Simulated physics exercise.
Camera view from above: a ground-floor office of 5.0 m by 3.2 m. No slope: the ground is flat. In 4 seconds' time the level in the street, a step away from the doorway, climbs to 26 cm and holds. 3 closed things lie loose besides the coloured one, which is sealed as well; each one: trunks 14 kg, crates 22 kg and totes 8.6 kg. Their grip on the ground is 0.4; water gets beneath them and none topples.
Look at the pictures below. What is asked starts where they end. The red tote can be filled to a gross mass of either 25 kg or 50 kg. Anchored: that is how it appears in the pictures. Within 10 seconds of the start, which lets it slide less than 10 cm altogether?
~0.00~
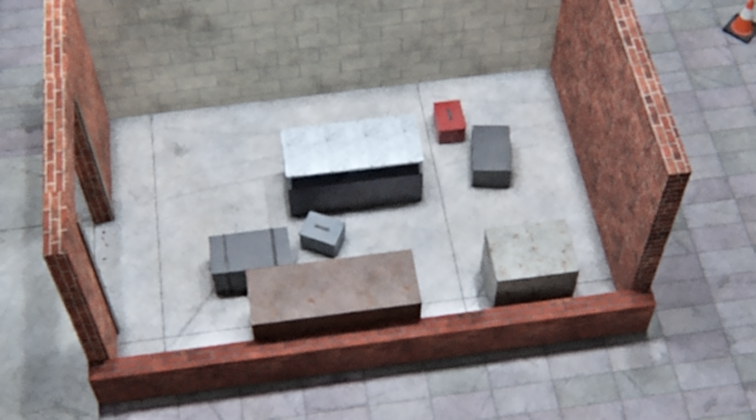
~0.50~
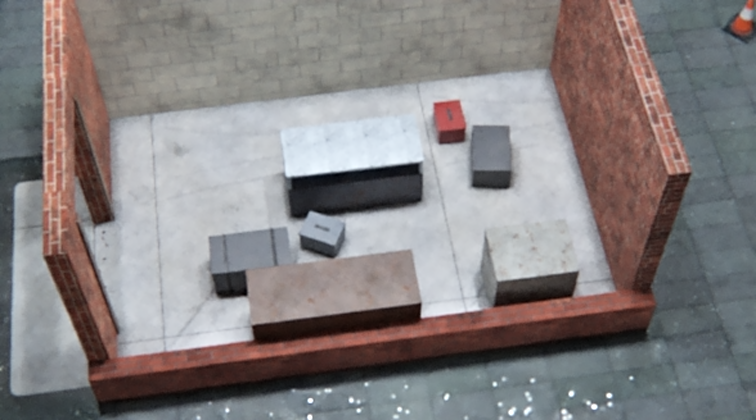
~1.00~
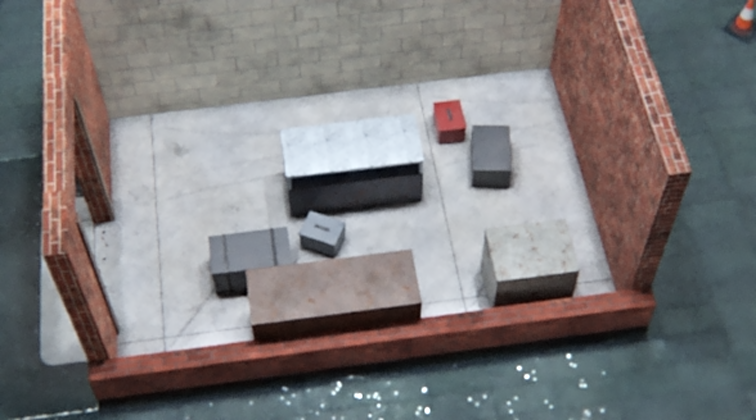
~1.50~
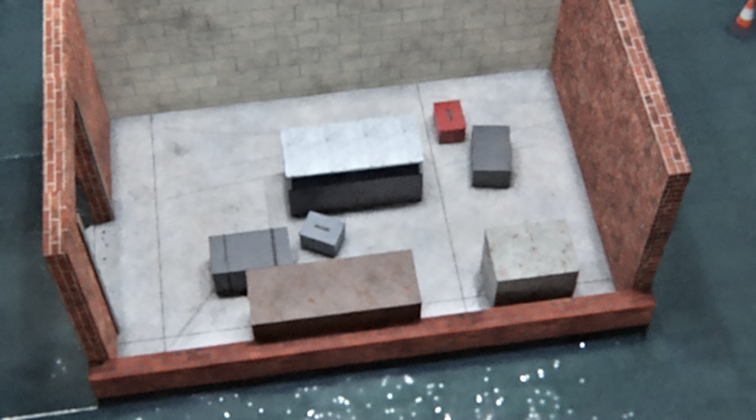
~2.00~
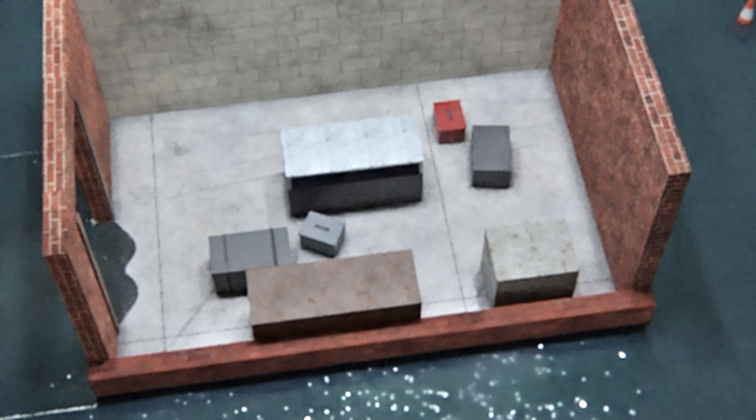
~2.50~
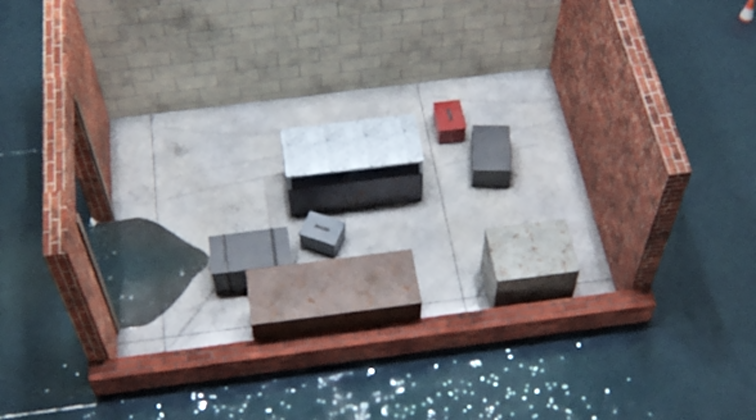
Smaller mass.
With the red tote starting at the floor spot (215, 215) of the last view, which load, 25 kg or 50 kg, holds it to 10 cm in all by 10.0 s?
Result: Heavy passes, light fails.
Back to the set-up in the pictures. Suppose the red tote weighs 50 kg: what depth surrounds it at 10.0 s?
About 13 cm.
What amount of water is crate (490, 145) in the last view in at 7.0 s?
About 5 cm.
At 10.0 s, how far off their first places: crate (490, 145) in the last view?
In that order: 40 centimetres.
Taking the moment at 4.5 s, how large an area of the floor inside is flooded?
Wet: Near 6.5 m2.
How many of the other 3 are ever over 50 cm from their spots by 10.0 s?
My count gives 2.
After 3.5 s the red tote would be 0 cm from its start with 25 kg and 0 cm from its start with 50 kg; 0 cm of water round it then.
After 4.5 s the red tote would be 0 cm from its start with 25 kg and 0 cm from its start with 50 kg; 0 cm of water round it then.
After 7.0 s the red tote would be 0 cm from its start with 25 kg and 0 cm from its start with 50 kg; 5 cm of water round it then.
After 10.0 s the red tote would be 0 cm from its start with 25 kg and 0 cm from its start with 50 kg; 13 cm of water round it then.
